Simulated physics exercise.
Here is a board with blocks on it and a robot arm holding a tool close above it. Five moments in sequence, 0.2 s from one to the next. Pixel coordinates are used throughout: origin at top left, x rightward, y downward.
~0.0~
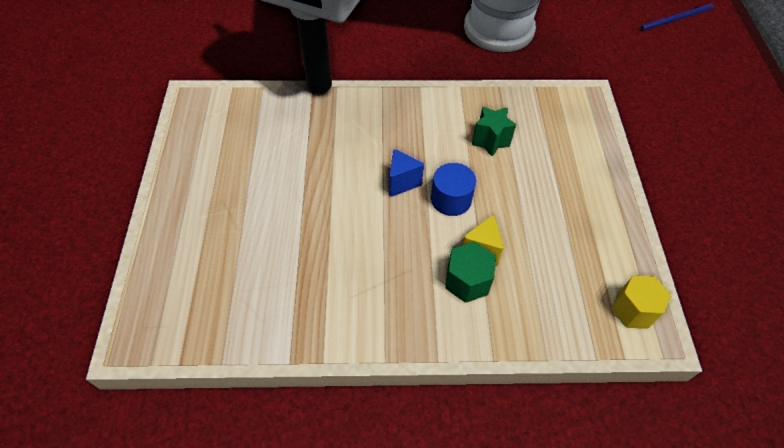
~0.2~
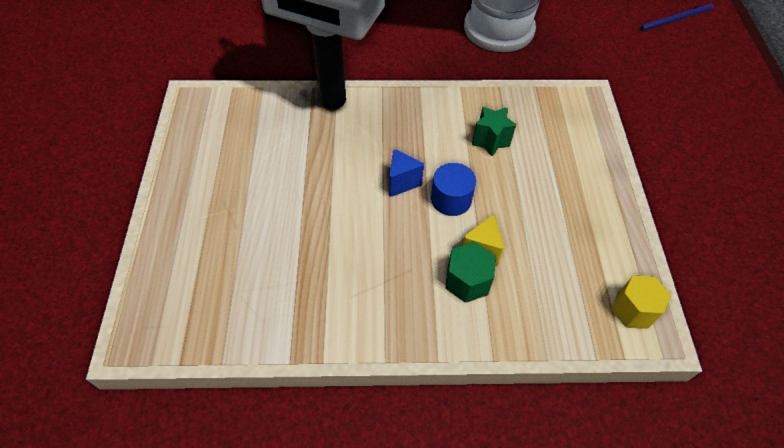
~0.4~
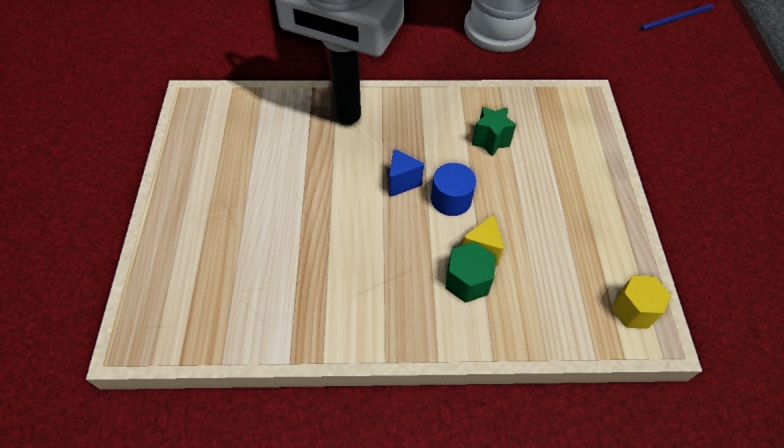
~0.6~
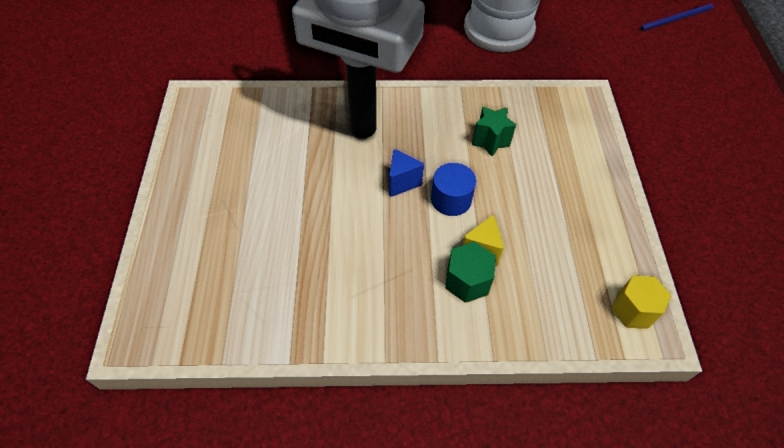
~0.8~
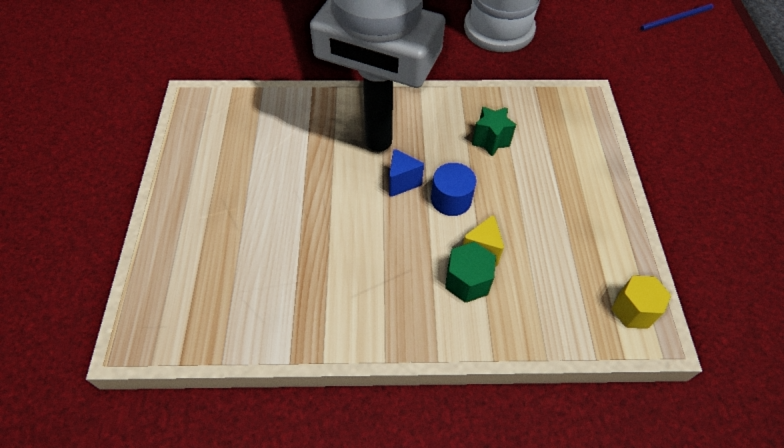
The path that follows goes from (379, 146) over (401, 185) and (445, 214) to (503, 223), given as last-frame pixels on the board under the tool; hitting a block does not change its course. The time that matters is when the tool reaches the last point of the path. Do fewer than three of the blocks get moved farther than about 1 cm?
I believe so.
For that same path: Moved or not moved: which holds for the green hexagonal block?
The push misses it.
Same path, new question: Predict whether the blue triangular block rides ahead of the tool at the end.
My answer is that the blue triangular block has slipped off.
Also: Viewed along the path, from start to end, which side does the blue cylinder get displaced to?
The left-hand side.
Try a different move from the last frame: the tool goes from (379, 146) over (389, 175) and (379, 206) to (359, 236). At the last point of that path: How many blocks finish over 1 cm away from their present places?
One.
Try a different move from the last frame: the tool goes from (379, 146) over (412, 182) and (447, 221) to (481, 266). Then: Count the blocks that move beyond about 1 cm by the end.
There will be three or more blocks displaced.
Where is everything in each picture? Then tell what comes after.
Tip of the tool at (320, 85), middles of tops, blue triangular block at (403, 163), blue cylinder at (455, 179), green hexagonal block at (473, 263), yellow triangular block at (487, 233), in the first frame.
Tool at (334, 100), nothing pushed, in the second frame.
Tool at (348, 115), nothing pushed, in the third frame.
Tool at (364, 128), nothing pushed, in the fourth frame.
Tool at (379, 141), blue triangular block at (403, 163), blue cylinder at (455, 179), green hexagonal block at (473, 263), yellow triangular block at (487, 233), in the fifth frame.
What follows on the original path. One third of the way, tool at (401, 181); blue triangular block at (417, 189).
Two thirds of the way, tool at (447, 209); blue triangular block at (434, 213), turned 100° clockwise; blue cylinder at (482, 182).
At the end, tool at (504, 219); blue triangular block at (434, 213), turned 100° clockwise; blue cylinder at (514, 174); green hexagonal block unmoved; yellow triangular block unmoved.
